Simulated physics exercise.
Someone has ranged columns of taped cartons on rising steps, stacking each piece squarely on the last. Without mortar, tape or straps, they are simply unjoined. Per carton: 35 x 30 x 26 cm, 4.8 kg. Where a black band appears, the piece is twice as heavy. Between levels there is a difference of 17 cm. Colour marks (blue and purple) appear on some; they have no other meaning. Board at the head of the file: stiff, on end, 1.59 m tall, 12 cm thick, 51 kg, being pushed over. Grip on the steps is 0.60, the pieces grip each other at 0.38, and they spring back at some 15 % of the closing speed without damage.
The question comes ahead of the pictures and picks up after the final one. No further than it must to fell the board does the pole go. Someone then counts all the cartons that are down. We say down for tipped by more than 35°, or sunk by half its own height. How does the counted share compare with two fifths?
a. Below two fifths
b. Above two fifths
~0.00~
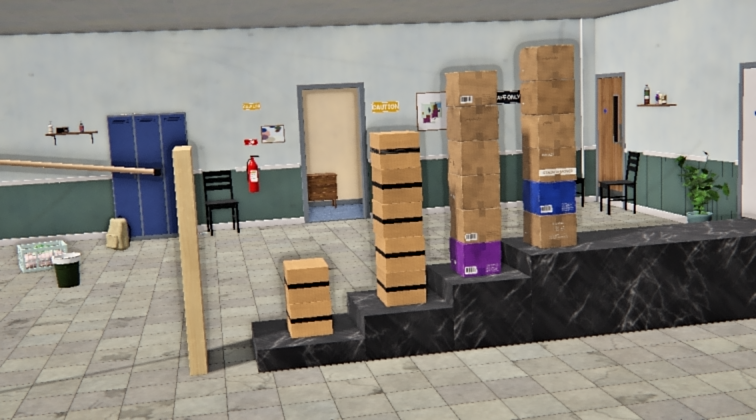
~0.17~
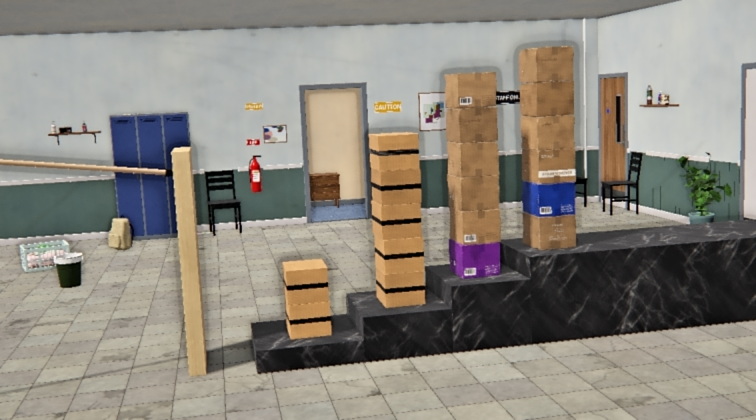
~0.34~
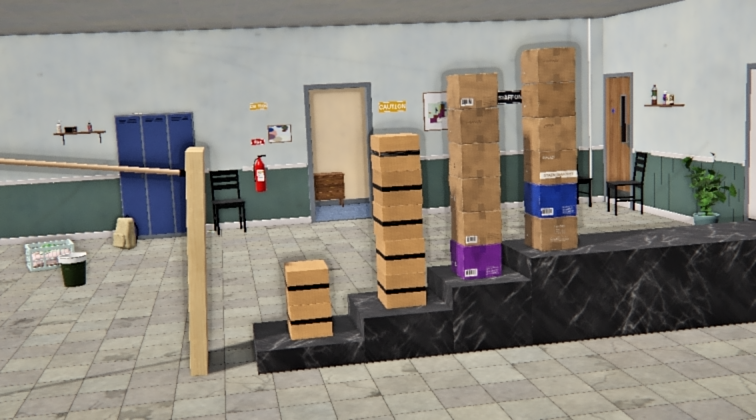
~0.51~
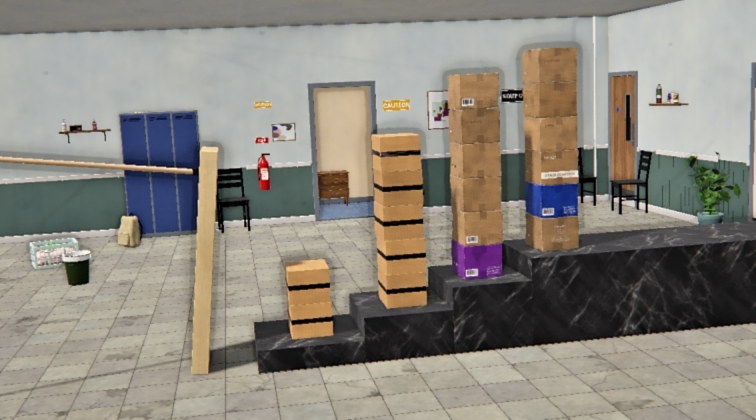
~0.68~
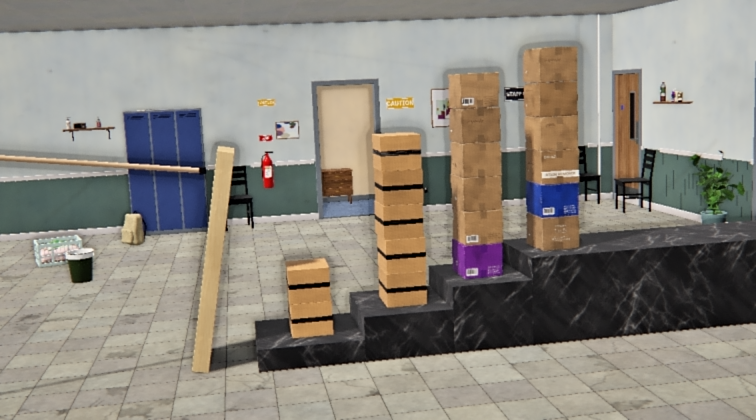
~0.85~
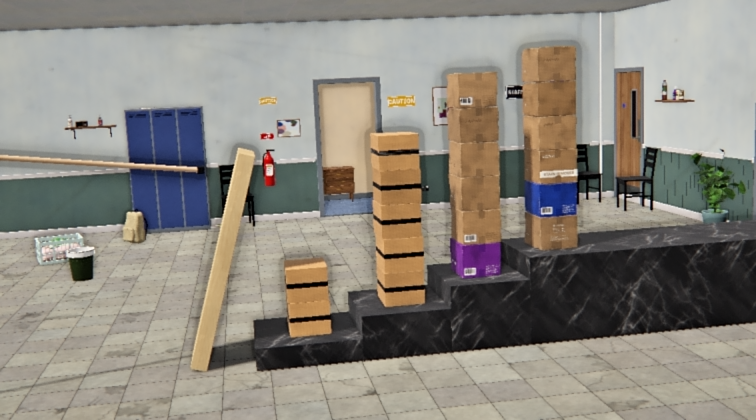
a.
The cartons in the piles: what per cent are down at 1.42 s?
0 per cent by then.
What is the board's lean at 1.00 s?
Lean: Approx. 25 degrees.
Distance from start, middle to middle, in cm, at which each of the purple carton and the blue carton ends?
For purple it's 0 cm, and for blue it's 0 cm.
After 1.00 s, board 24° from upright; none of the 19 cartons down.
After 1.20 s, board 41° from upright; none of the 19 cartons down.
After 1.42 s, board 53° from upright; none of the 19 cartons down, 2 disturbed.
After 1.68 s, board 56° from upright; none of the 19 cartons down, 2 disturbed.
In the end (2.1 s), board 57° from upright; none of the 19 cartons down, 1 disturbed; blue carton unmoved; purple carton unmoved. That is 0 per cent. From the last view, middles, blue carton near (550, 197), purple carton near (475, 256).
